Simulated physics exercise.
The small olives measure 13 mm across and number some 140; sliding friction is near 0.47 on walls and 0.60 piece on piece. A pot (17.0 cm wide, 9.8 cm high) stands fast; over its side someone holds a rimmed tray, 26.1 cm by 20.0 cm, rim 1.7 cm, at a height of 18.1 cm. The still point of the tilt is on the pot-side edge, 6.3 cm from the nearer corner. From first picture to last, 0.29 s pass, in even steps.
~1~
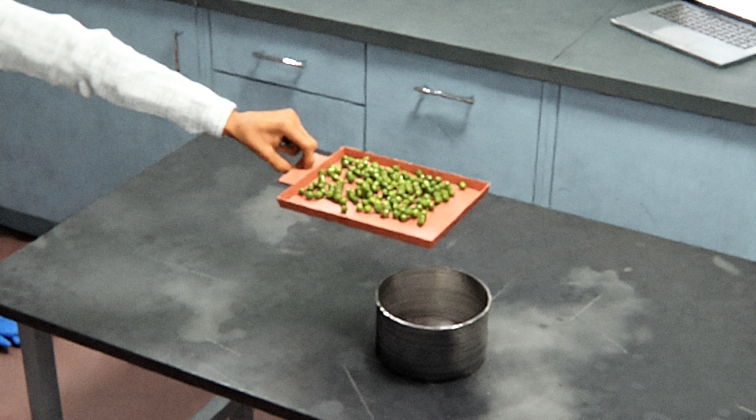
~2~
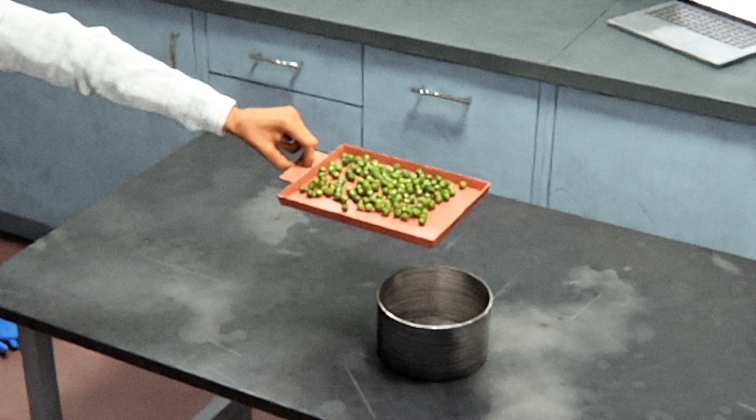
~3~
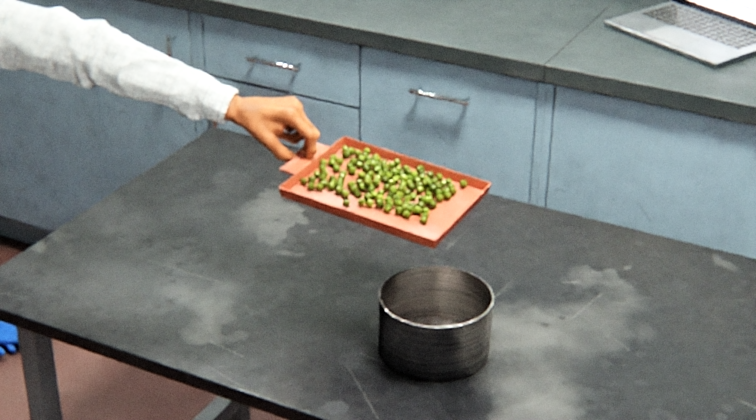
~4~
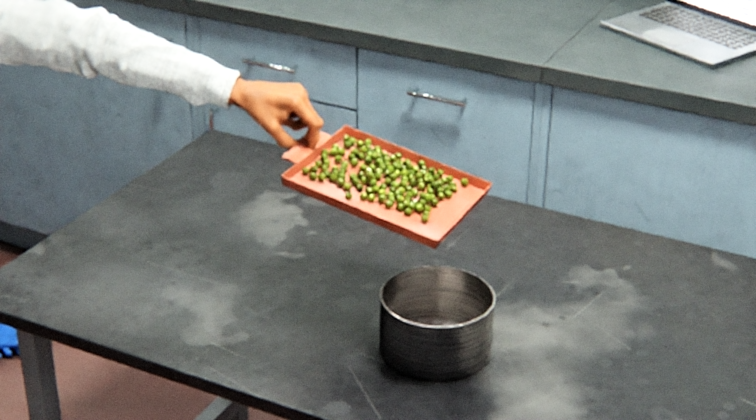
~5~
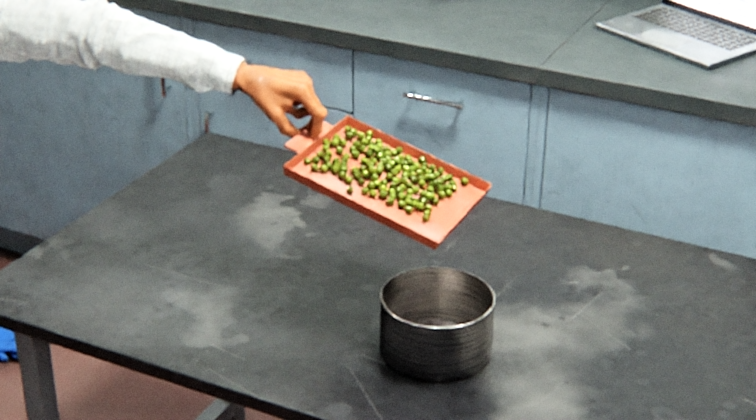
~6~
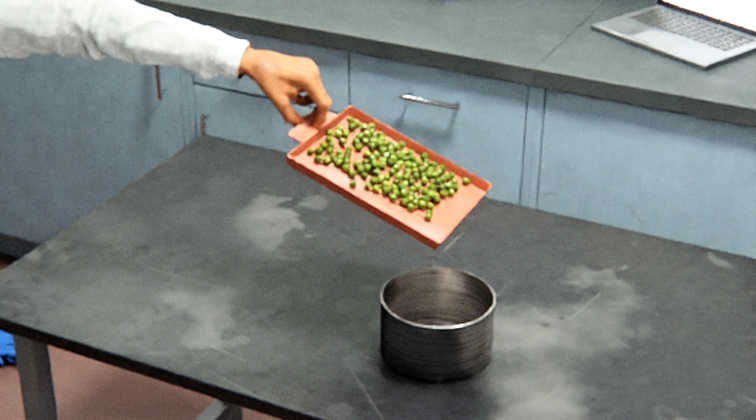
In this clip, a hand holds a rimmed orange tray of small green olives above a dark pot on a table, then gradually raises the handle side, tilting the tray down toward the right while the olives stay on it.
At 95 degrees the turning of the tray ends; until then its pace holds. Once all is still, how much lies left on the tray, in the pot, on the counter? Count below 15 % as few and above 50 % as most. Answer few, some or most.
Tray: Few, pot: Some, counter: Most.
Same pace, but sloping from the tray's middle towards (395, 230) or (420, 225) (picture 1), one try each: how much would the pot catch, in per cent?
About 85 and 90 per cent.
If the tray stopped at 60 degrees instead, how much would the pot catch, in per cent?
It would be near 5 per cent.
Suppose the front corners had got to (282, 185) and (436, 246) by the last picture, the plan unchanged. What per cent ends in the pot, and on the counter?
Pot 100, counter 0.
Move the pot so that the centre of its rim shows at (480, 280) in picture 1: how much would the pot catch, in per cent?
About 70 per cent.
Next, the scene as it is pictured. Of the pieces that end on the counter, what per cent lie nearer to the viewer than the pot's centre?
About 0 per cent.
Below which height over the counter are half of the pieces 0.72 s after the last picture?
Roughly 22 cm.
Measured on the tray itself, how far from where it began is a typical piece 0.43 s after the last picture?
Roughly 9 cm.
Then, 0.43 s after the last picture, tilt 56 degrees; the tray holds 100 %, the pot 0 %.
Then, 0.72 s after the last picture, tilt 80 degrees; the tray holds 90 %, the pot 5 %.
Then, 1.11 s after the last picture, tilt 95 degrees; the tray holds 20 %, the pot 5 %.
In the end, tray 0 %, pot 30 %, counter 70 %.
